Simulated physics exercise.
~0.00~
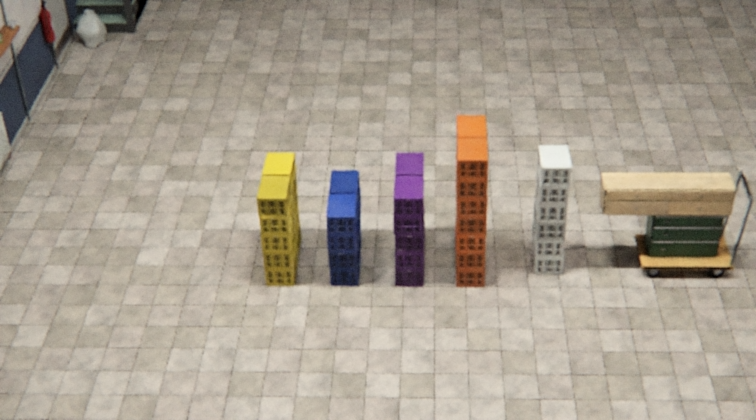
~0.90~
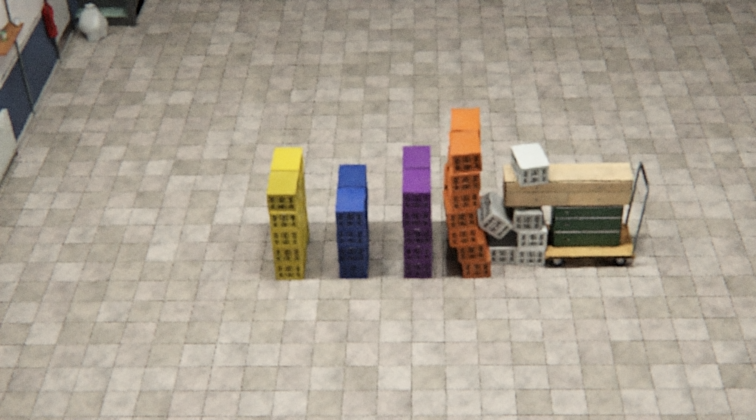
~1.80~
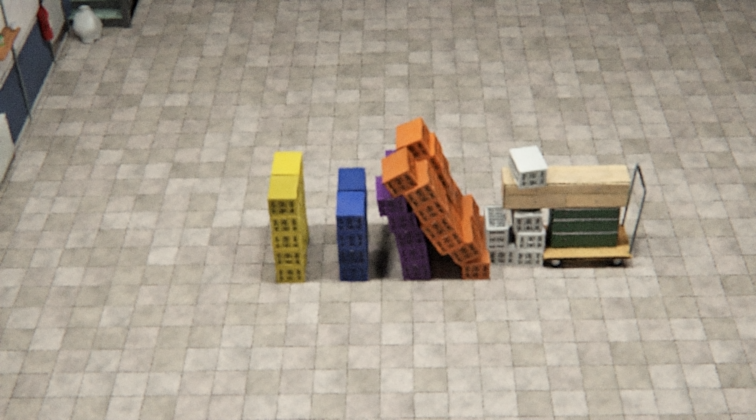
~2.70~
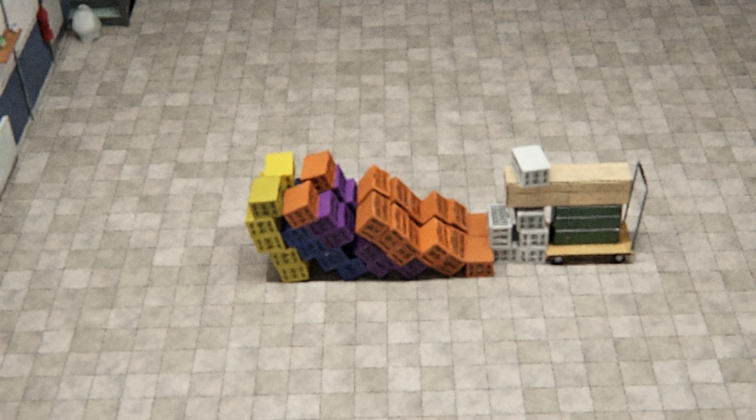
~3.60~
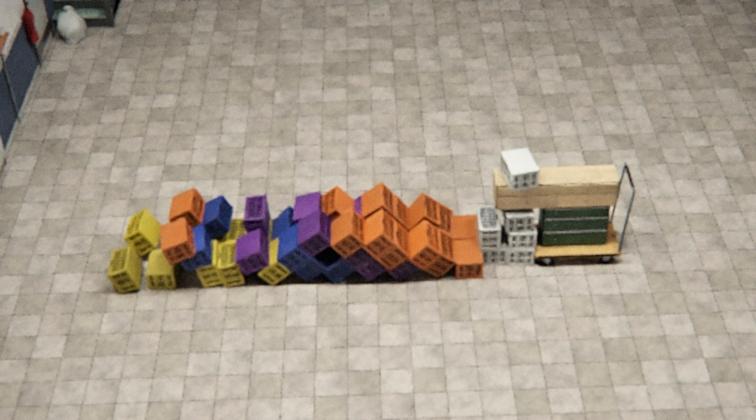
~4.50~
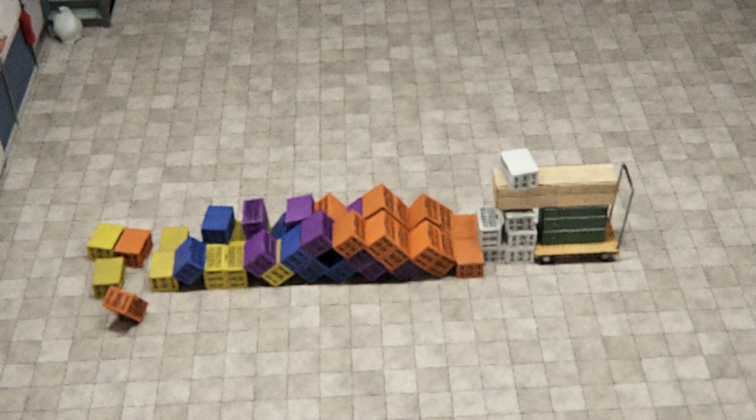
Columns of coloured crates topple leftward into a scattered heap after a loaded trolley hits the white stack.
